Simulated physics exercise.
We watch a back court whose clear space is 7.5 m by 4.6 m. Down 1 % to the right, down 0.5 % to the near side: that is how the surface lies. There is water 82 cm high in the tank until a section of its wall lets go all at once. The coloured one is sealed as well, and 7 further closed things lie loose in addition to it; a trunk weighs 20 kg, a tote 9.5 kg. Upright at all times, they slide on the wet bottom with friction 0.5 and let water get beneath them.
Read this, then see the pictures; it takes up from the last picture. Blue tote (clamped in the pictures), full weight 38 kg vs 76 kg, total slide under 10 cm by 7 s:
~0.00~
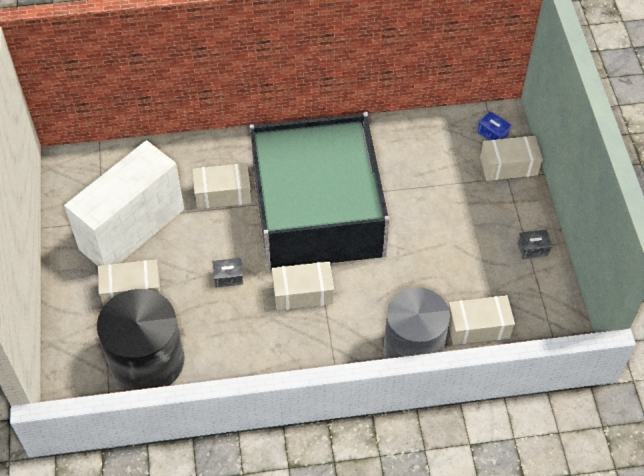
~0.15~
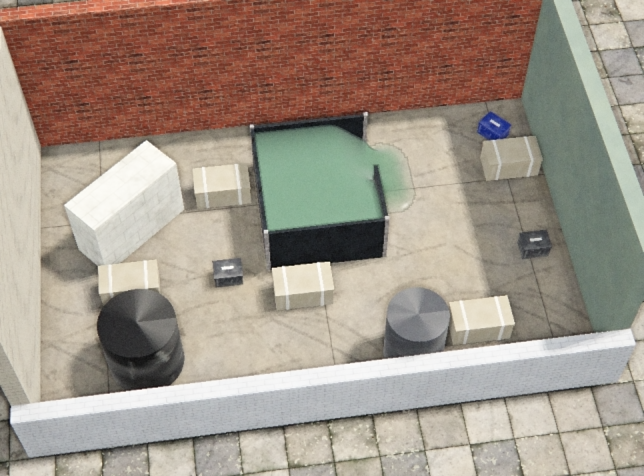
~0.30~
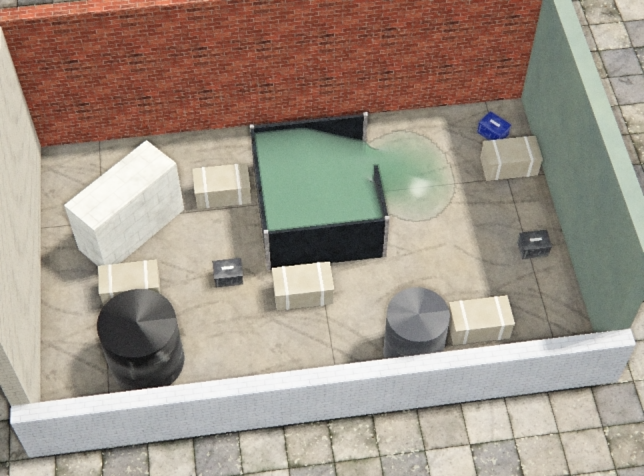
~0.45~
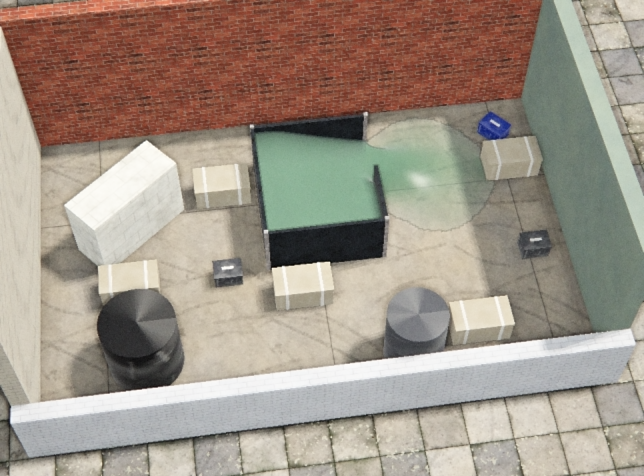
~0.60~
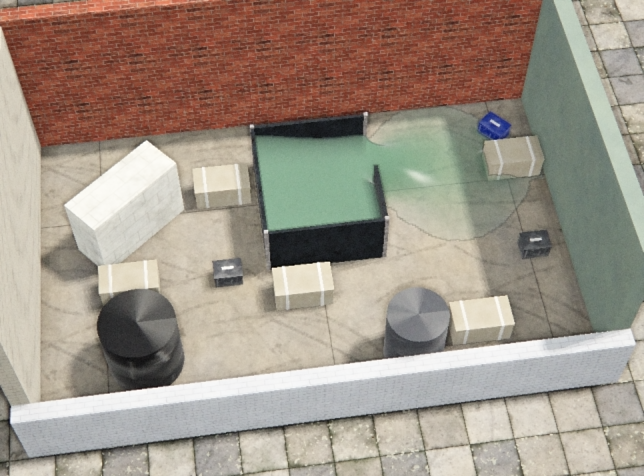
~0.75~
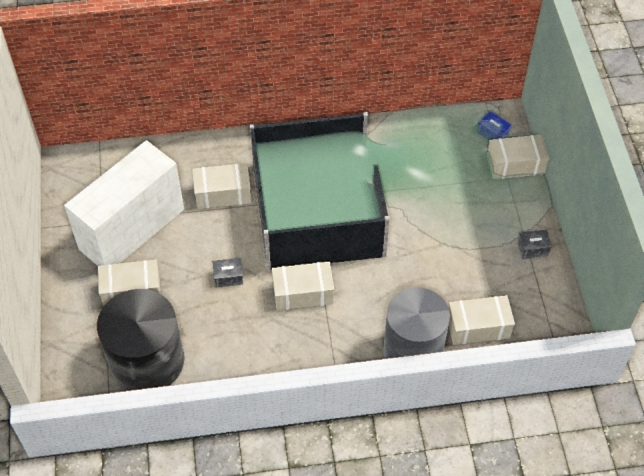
Higher needed.
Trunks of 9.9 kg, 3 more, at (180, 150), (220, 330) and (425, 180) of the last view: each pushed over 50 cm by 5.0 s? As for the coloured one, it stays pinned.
Going through them in that order, the answers are not too far, not too far and too far.
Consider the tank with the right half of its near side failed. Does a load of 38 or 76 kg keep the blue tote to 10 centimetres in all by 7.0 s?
With that failure, the small mass keeps it.
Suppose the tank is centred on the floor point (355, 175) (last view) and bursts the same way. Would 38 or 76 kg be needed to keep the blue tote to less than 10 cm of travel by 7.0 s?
So then the heftier mass is needed.
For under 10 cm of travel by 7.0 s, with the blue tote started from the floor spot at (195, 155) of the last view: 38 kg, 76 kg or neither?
Looks like the outcome is this: The lighter one does it.
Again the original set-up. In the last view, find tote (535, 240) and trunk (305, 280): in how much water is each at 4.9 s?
Some 22 cm at the first, some 5 cm at the second.
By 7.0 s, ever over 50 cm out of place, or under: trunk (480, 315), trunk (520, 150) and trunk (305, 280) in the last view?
Taking them in order: Beyond the mark, beyond the mark, beyond the mark.
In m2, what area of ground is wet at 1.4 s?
Near 9.5 m2 in all.
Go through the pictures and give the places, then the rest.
The first picture shows the blue tote at (495, 123) rests on the ground; water covers 2.9 m2; 0 of 8 have shifted.
The second picture shows the blue tote at (495, 123) rests on the ground; water covers 3.5 m2; 0 of 8 have shifted.
The third picture shows the blue tote at (495, 123), on the bottom; 4.5 m2 under water; 0 of 8 have shifted.
The fourth picture shows the blue tote at (495, 123) rests on the ground; 5.7 m2 under water; 0 of 8 have shifted.
The fifth picture shows the blue tote at (495, 123) rests on the ground; water covers 7.0 m2; 0 of 8 have shifted.
The sixth picture shows the blue tote at (495, 123) rests on the ground; water covers 8.3 m2; 1 of 8 have shifted.
After 1.4 s the blue tote would be 33 cm from its start with 38 kg and 0 cm from its start with 76 kg; 13 cm of water round it then.
After 3.1 s the blue tote would be 14 cm from its start with 38 kg and 0 cm from its start with 76 kg; 22 cm of water round it then.
After 4.9 s the blue tote would be 36 cm from its start with 38 kg and 0 cm from its start with 76 kg; 19 cm of water round it then.
After 7.0 s the blue tote would be 36 cm from its start with 38 kg and 0 cm from its start with 76 kg; 15 cm of water round it then.
